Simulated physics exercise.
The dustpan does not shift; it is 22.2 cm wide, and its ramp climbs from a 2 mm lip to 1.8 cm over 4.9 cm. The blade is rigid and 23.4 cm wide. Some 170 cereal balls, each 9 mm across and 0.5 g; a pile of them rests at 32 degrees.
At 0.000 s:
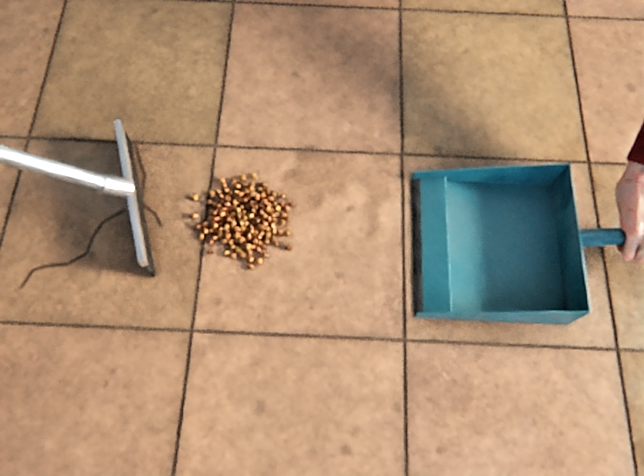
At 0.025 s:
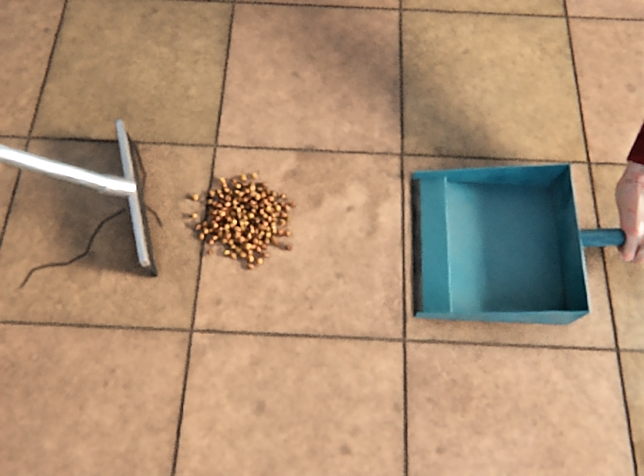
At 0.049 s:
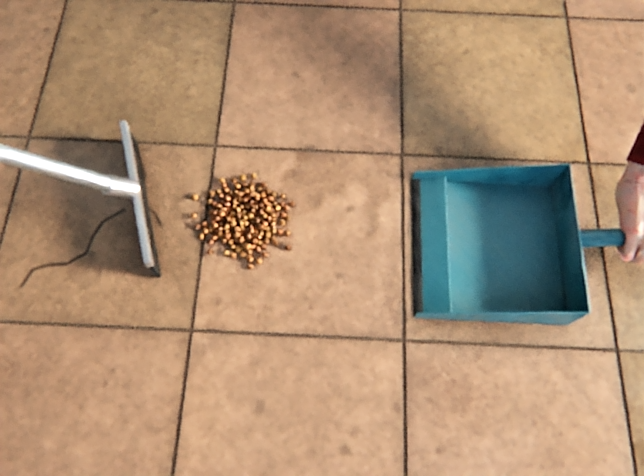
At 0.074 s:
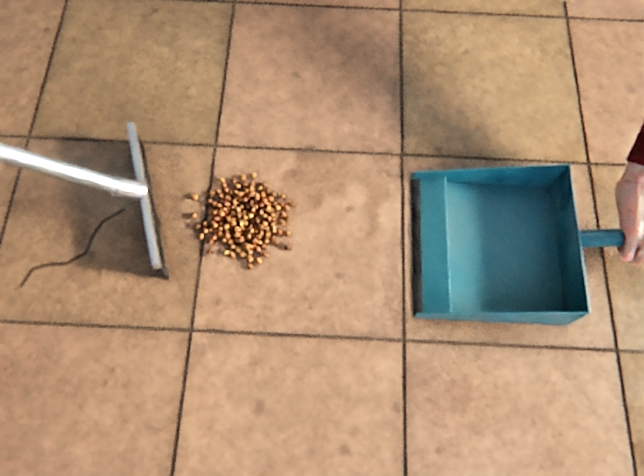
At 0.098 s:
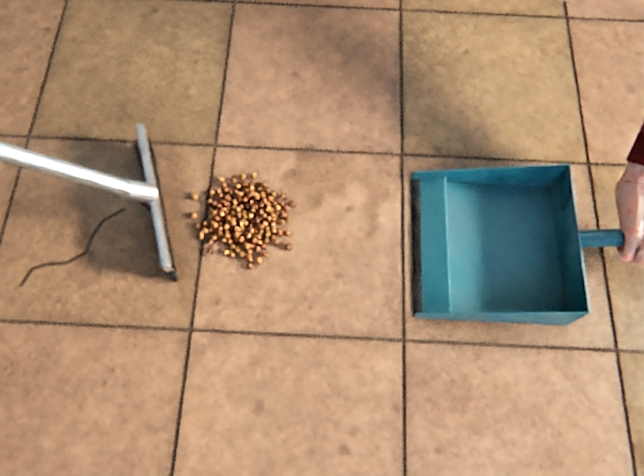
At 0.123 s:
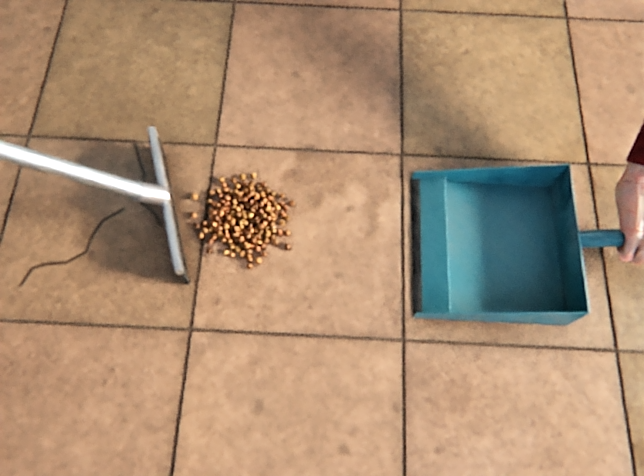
A flat blade on a pale handle starts at the left of a tiled floor, apart from a loose heap of small brown balls. It slides rightward, slowly at first and then faster, closing the gap to the heap's edge, while the balls and the hand-held blue dustpan at right stay still.
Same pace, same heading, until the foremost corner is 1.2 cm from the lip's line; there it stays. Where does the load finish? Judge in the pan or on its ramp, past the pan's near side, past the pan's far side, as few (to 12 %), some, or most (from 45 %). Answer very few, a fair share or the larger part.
In the pan or on its ramp: Very few; past the pan's near side: Very few; past the pan's far side: A fair share.
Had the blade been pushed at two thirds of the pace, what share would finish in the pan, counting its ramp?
Then about 0 per cent.
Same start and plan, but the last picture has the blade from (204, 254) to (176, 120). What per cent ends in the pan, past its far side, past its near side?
Pan 25, far 40, near 5.
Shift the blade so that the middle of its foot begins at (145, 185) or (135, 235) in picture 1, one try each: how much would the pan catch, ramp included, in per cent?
Some 5 and 0 per cent.
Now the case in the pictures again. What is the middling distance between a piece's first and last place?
About 24 cm.
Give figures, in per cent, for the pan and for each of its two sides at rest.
Pan 5, near side 0, far side 20.
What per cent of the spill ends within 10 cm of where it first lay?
About 0 per cent.
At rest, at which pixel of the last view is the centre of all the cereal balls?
Near (399, 217).
After 0.34 s, middle of the blade 21 cm from the lip; 0 % over the lip, far side 5 %, near side 0 %.
Then, at 0.49 s, middle of the blade 10 cm from the lip; 0 % over the lip, far side 15 %, near side 0 %.
Then, at 0.76 s, middle of the blade 5 cm from the lip; 5 % over the lip, far side 20 %, near side 0 %.
At rest (1.1 s), pan 5 %, near side 0 %, far side 20 %, in front of the lip or behind the blade 75 %.
